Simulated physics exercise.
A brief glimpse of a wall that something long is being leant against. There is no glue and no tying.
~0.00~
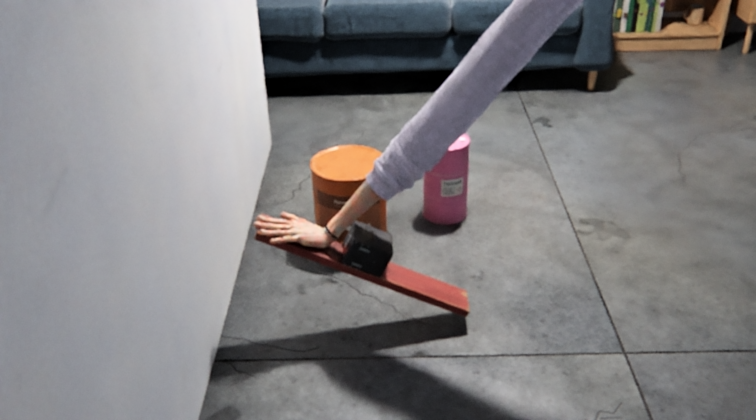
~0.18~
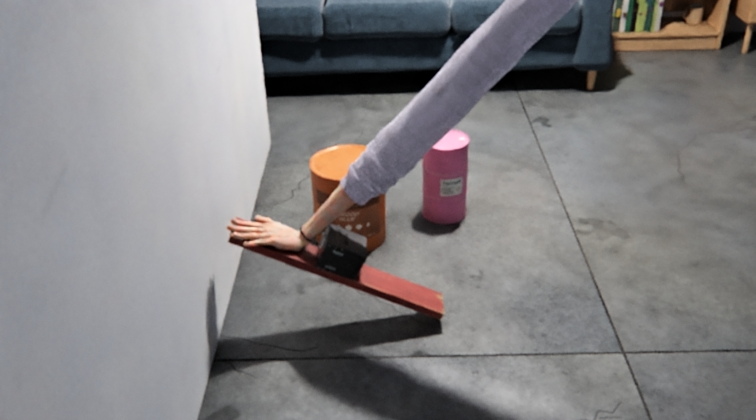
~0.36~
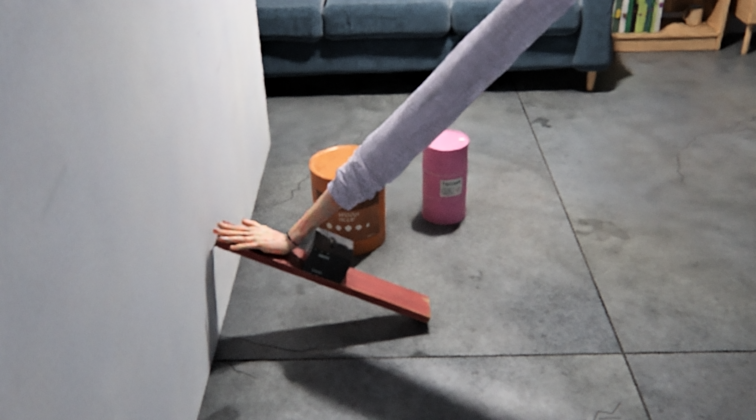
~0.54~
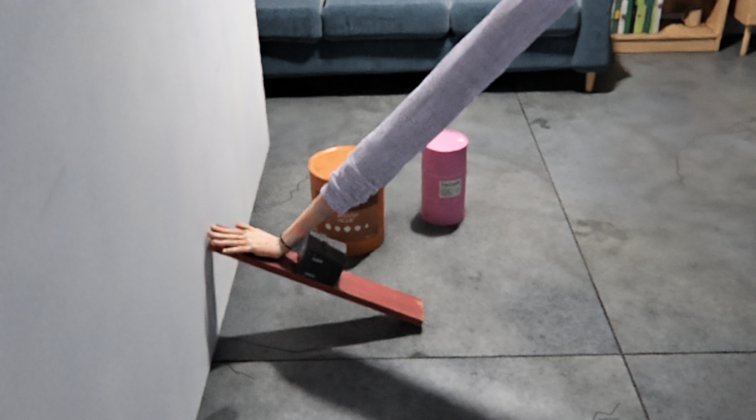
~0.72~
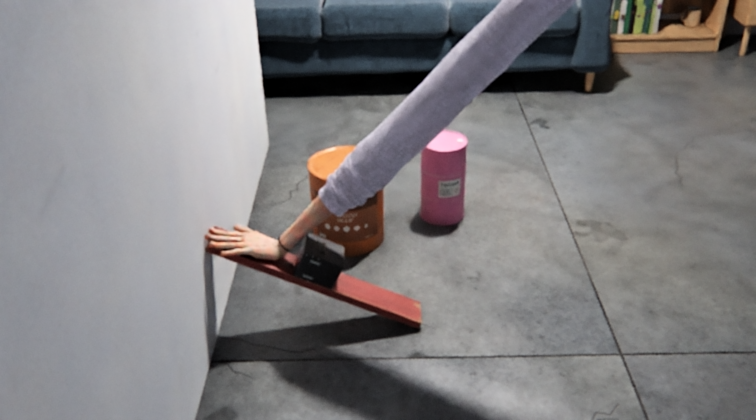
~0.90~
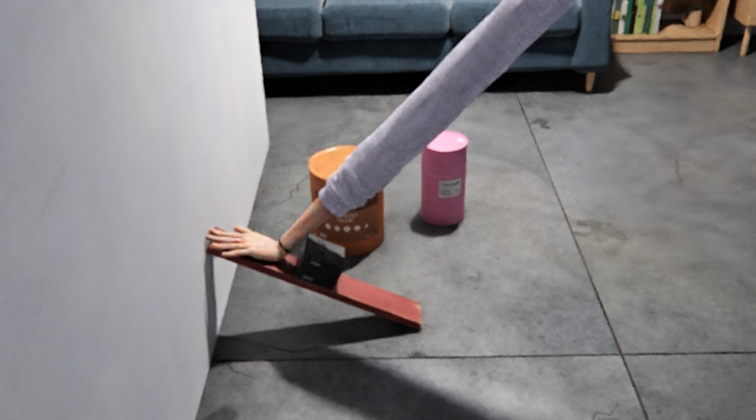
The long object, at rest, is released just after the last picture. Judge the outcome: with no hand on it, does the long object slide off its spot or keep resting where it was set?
It slumps.
After 1.20 s, red plank 17° lower than it was left near (330, 304).
After 1.30 s, red plank 26° lower than it was left near (336, 317).
At rest (2.2 s), moved from the start, red plank; the other 2 in place. Seen from the same camera at the end, red plank near (336, 317). The plank slides down.
